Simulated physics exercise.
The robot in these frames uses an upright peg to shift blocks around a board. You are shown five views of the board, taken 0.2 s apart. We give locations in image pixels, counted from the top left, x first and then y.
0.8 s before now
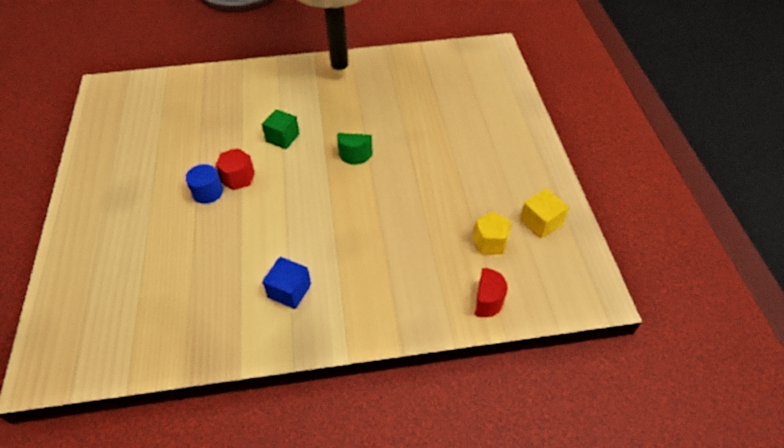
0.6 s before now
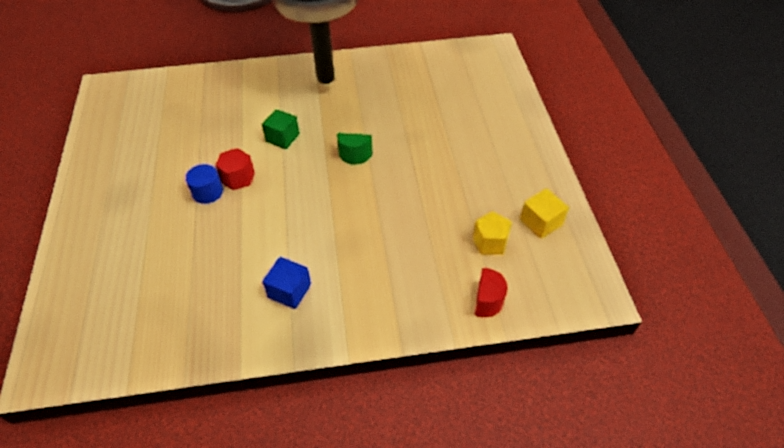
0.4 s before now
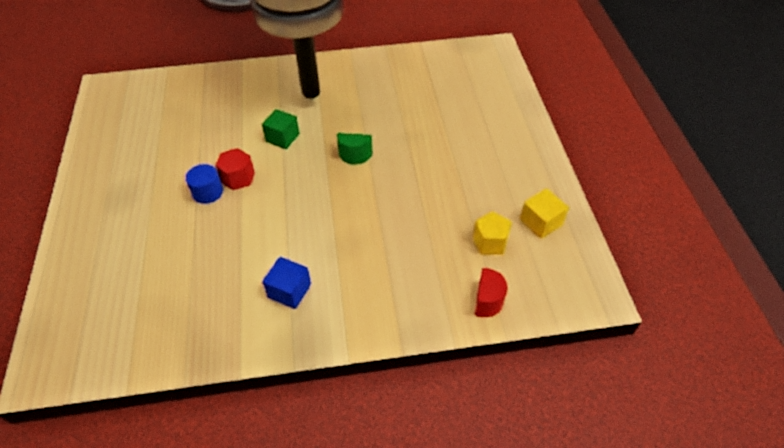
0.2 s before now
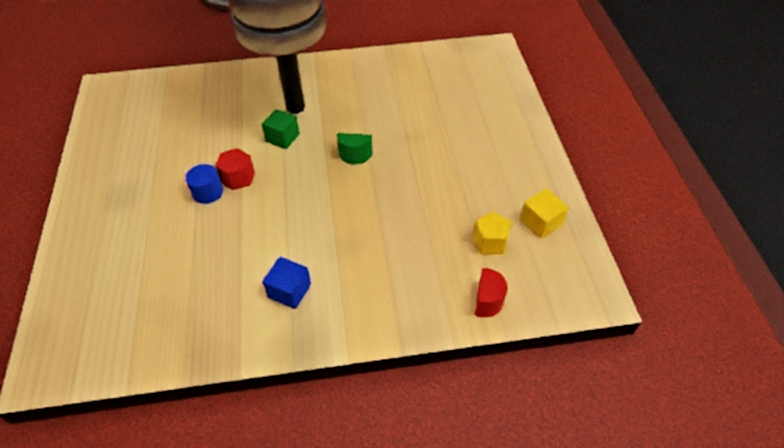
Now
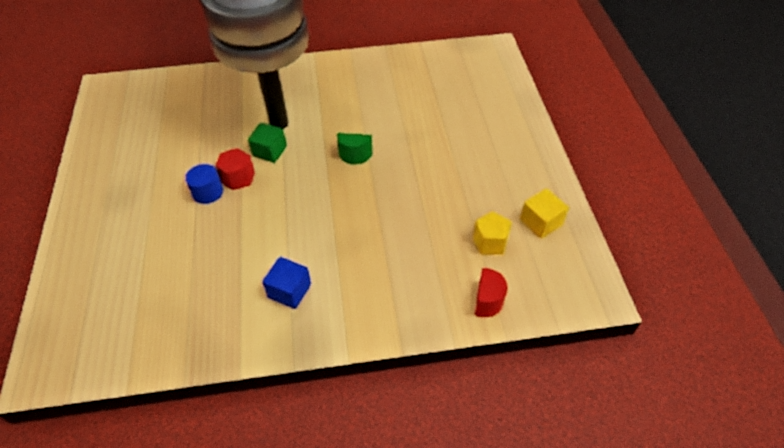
On a wooden board scattered with colored blocks, a robot's dark peg moved down and to the left from the far edge, then nudged the green cube slightly toward the red hexagon.
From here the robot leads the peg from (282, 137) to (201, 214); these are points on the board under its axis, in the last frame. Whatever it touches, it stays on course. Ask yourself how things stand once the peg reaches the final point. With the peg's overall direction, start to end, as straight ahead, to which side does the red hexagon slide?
It's going to go left.
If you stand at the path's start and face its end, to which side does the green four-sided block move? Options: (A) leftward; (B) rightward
(A)
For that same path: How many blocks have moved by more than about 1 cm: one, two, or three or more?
Three or more blocks.
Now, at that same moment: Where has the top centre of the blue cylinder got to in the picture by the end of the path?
I predict (163, 202).
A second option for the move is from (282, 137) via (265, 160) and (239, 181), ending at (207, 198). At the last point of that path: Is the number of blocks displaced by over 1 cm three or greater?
Yes, it checks out.
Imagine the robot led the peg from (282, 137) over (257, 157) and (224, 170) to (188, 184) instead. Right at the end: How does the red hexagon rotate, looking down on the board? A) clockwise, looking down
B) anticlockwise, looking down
The correct letter is B.
What follows on the original path. One third of the way, peg at (253, 148); blue cylinder at (182, 189); red hexagon at (215, 177); green four-sided block at (239, 159).
Two thirds of the way, peg at (225, 174); blue cylinder at (163, 202); red hexagon at (195, 210), turned 25° anticlockwise; green four-sided block at (213, 187), turned 10° anticlockwise.
At the end, peg at (196, 202); blue cylinder at (163, 202); red hexagon at (173, 243), turned 35° anticlockwise; green four-sided block at (188, 217), turned 20° anticlockwise.
